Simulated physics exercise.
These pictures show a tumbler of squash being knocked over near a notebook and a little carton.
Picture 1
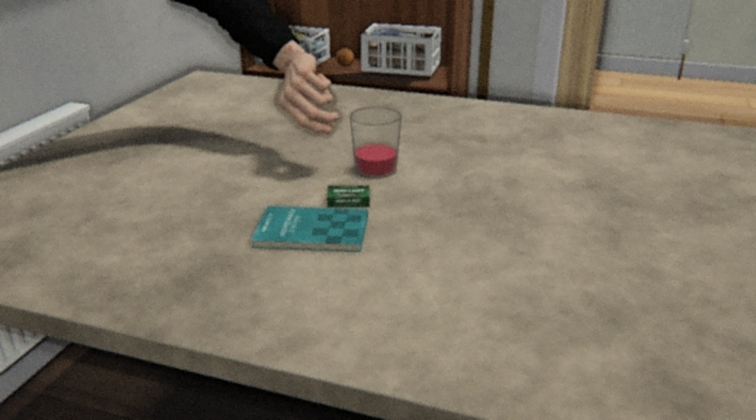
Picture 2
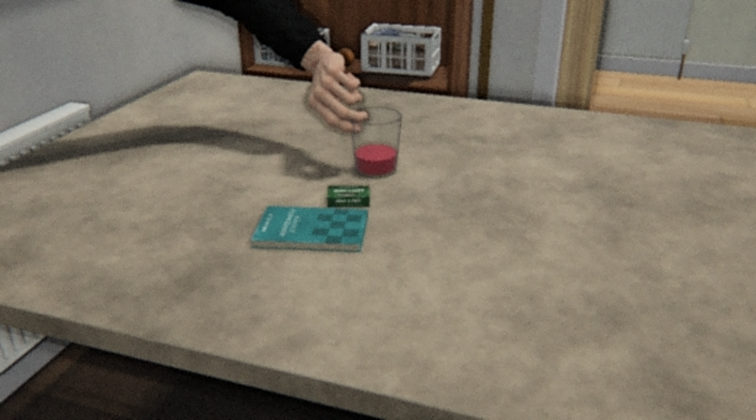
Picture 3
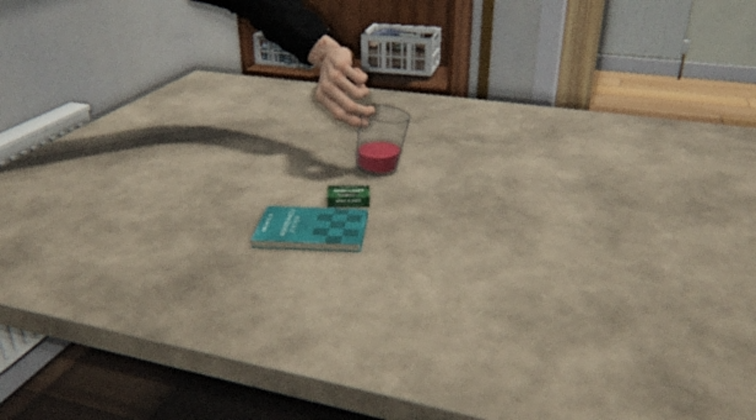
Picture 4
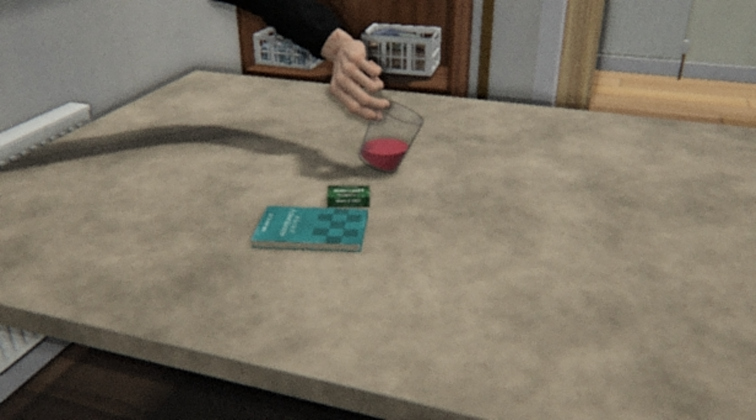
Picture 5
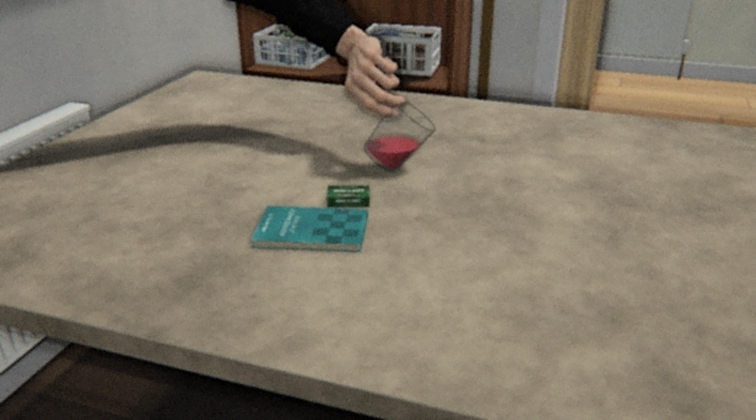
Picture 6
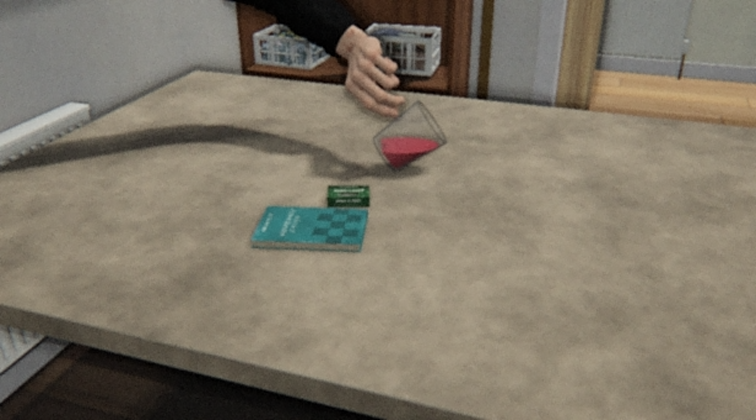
The clip opens on a clear tumbler holding a little red squash, upright on a table behind a small green carton and a teal notebook, as a hand reaches in from the left. The hand pushes the glass near its rim, and it tilts steeply to the right, the red liquid shifting inside.
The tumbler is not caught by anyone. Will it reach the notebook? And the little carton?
Notebook comes out dry, little carton comes out dry.
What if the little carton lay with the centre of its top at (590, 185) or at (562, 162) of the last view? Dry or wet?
Case 1 - it is touched; case 2 - it is touched.
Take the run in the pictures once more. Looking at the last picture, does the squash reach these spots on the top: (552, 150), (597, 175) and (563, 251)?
In the order listed they come out caught by it, caught by it, never touched.
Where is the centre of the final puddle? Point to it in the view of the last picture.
Its centre lies at roughly (589, 167) in the last picture.
Soon after, the puddle covers about as much as a plate; the notebook is dry; the little carton is dry.
Later, the puddle covers about as much as a tray; the notebook is dry; the little carton is dry.
In the end, the puddle covers about as much as a tray; the notebook is dry; the little carton is dry.
